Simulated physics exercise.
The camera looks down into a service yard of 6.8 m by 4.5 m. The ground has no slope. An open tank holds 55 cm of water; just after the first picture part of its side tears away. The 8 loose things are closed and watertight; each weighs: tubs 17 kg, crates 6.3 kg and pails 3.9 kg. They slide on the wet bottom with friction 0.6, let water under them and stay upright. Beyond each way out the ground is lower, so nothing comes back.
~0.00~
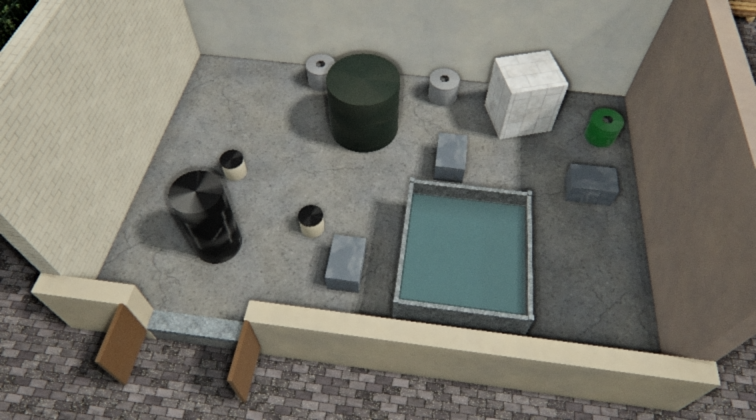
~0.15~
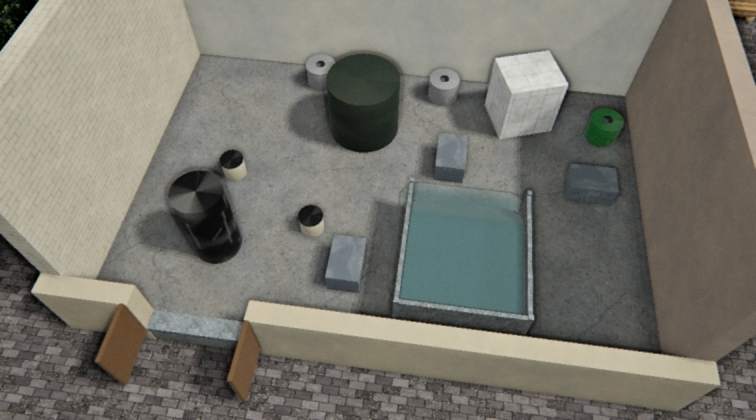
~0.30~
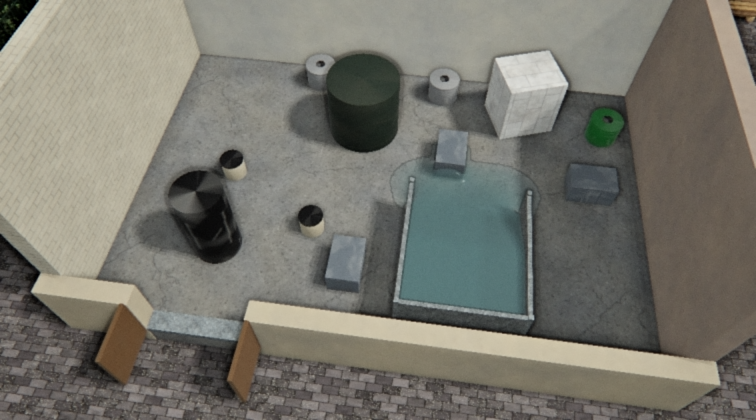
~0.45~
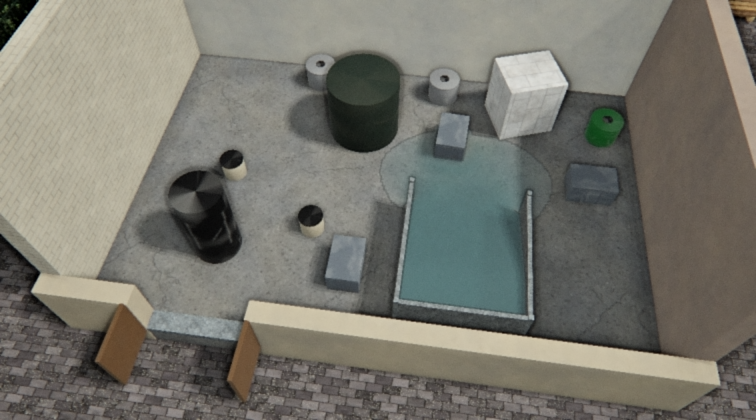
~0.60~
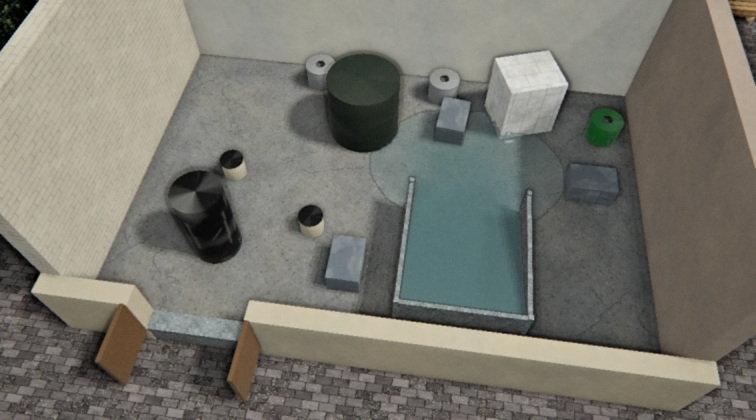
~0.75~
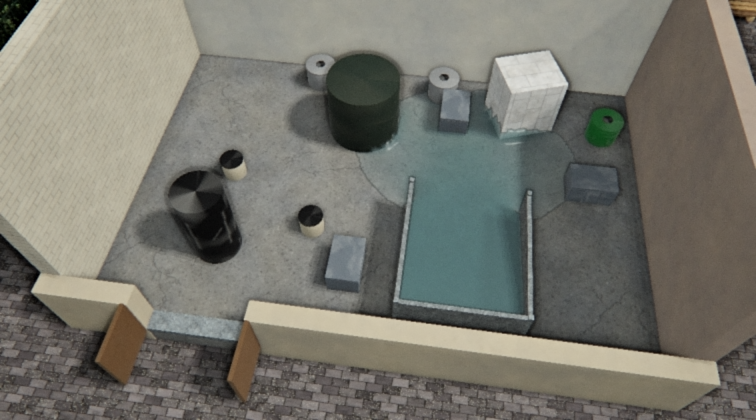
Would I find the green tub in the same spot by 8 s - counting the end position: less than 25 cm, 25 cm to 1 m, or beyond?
The green tub slides a little.
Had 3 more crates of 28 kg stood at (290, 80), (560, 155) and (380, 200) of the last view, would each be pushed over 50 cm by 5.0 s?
In that order: Over, over, under.
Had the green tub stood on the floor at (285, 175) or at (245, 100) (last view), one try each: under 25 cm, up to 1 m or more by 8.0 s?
In that order: It stays put; it stays put.
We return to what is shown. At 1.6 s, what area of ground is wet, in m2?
Some 10.5 m2.
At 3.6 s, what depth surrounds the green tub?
Roughly 15 cm.
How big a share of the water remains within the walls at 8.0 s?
About 98 per cent.
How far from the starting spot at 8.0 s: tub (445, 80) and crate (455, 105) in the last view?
In that order: 250 cm, 40 cm.
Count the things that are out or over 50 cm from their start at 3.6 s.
3 of them.
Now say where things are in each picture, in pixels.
In the first picture, the green tub at (608, 120), on the bottom; water covers 2.2 m2; 0 of 8 have shifted.
In the second picture, the green tub at (608, 120) rests on the ground; 3.0 m2 under water; 0 of 8 have shifted.
In the third picture, the green tub at (608, 120) rests on the ground; water covers 3.8 m2; 1 of 8 have shifted.
In the fourth picture, the green tub at (608, 120) rests on the ground; water covers 5.0 m2; 1 of 8 have shifted.
In the fifth picture, the green tub at (608, 120), on the bottom; water covers 6.1 m2; 1 of 8 have shifted.
In the sixth picture, the green tub at (608, 120) rests on the ground; 6.9 m2 under water; 1 of 8 have shifted.
After 1.6 s the green tub is near (619, 119), 0.2 m from its start, aground; 0 of 8 are out; 2 afloat.
After 3.6 s the green tub is near (607, 104), 0.3 m from its start, afloat; 0 of 8 are out; 2 afloat.
After 5.6 s the green tub is near (575, 126), 0.5 m from its start, aground; 0 of 8 are out; 2 afloat.
After 8.0 s the green tub is near (575, 126), 0.5 m from its start, aground; 0 of 8 are out; 2 afloat.
